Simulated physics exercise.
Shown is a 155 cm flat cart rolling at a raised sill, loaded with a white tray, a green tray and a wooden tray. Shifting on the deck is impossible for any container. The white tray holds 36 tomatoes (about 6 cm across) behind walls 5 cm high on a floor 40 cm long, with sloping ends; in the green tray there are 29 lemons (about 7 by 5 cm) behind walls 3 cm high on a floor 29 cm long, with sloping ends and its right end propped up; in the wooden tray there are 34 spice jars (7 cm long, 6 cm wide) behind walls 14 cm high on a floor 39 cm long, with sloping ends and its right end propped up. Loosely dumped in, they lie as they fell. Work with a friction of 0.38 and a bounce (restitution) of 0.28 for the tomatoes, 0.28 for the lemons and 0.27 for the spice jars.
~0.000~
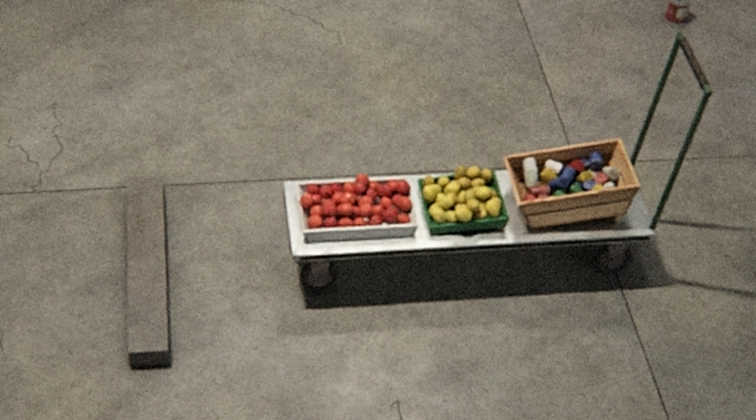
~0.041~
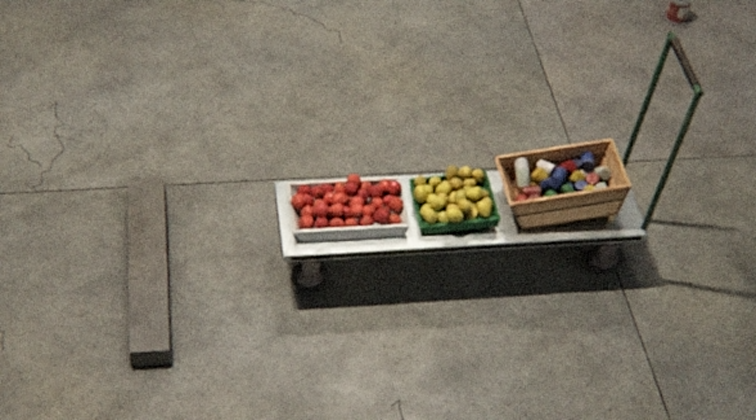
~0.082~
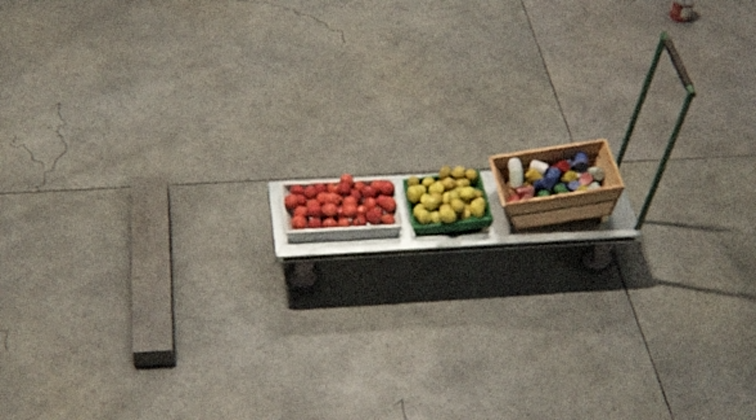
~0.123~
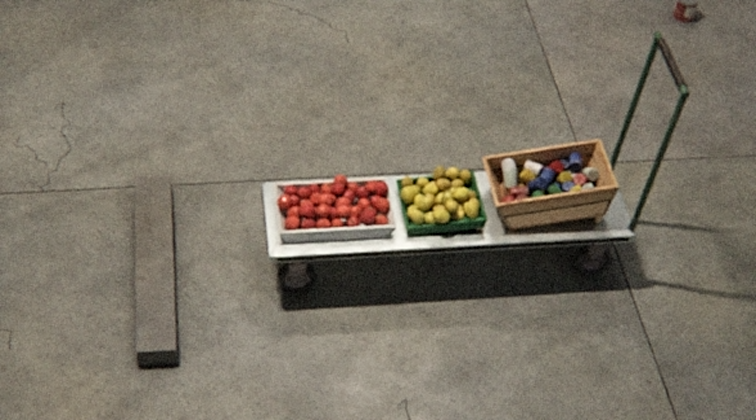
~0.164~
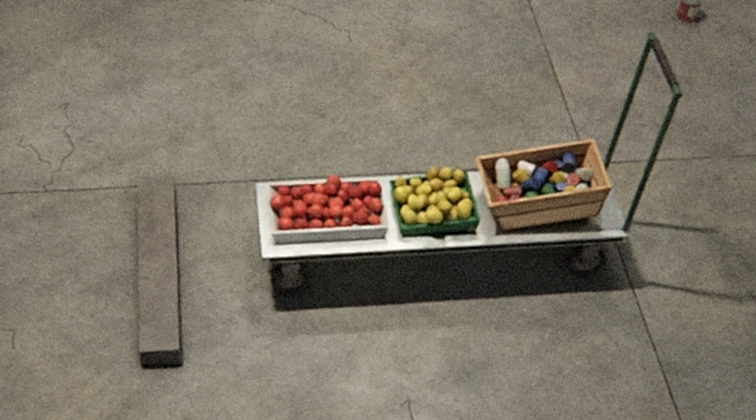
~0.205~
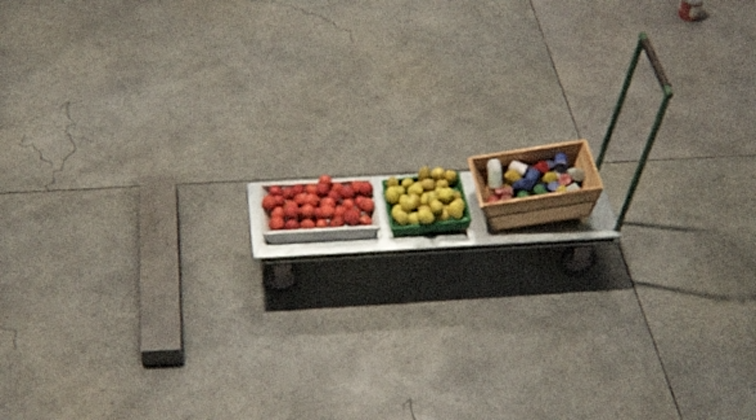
On a gray concrete floor, a flat cart carrying a white tray of tomatoes, a green tray of lemons and a wooden box of small jars rolled slowly left, toward a low raised bar.
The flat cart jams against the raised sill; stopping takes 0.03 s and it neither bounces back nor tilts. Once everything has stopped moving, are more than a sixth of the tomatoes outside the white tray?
No.
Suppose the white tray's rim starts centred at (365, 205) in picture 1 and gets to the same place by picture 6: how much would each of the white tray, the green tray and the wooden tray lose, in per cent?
Then white tray 10, green tray 20, wooden tray 0 per cent.
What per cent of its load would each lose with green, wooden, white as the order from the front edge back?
White tray 0 %, green tray 20 %, wooden tray 0 %.
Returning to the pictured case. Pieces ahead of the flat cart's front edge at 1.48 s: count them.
Close to 1.
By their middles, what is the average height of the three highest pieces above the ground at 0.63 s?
42 cm.
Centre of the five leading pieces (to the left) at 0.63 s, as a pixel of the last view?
(184, 209).
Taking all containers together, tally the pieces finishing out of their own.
I'd put it near 8.
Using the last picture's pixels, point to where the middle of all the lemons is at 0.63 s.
In the last picture they centre on about (333, 203).
After 0.53 s, the wheels strike.
After 0.63 s, 0 of 36 out of the white tray, 3 of 29 out of the green tray and 0 of 34 out of the wooden tray.
After 0.75 s, 1 of 36 out of the white tray, 4 of 29 out of the green tray and 0 of 34 out of the wooden tray.
After 0.98 s, 1 of 36 out of the white tray, 6 of 29 out of the green tray and 0 of 34 out of the wooden tray.
Outcome (at 1.48 s), 1 of 36 out of the white tray, 6 of 29 out of the green tray and 0 of 34 out of the wooden tray. Asked share, 1 of 36, 3 per cent.
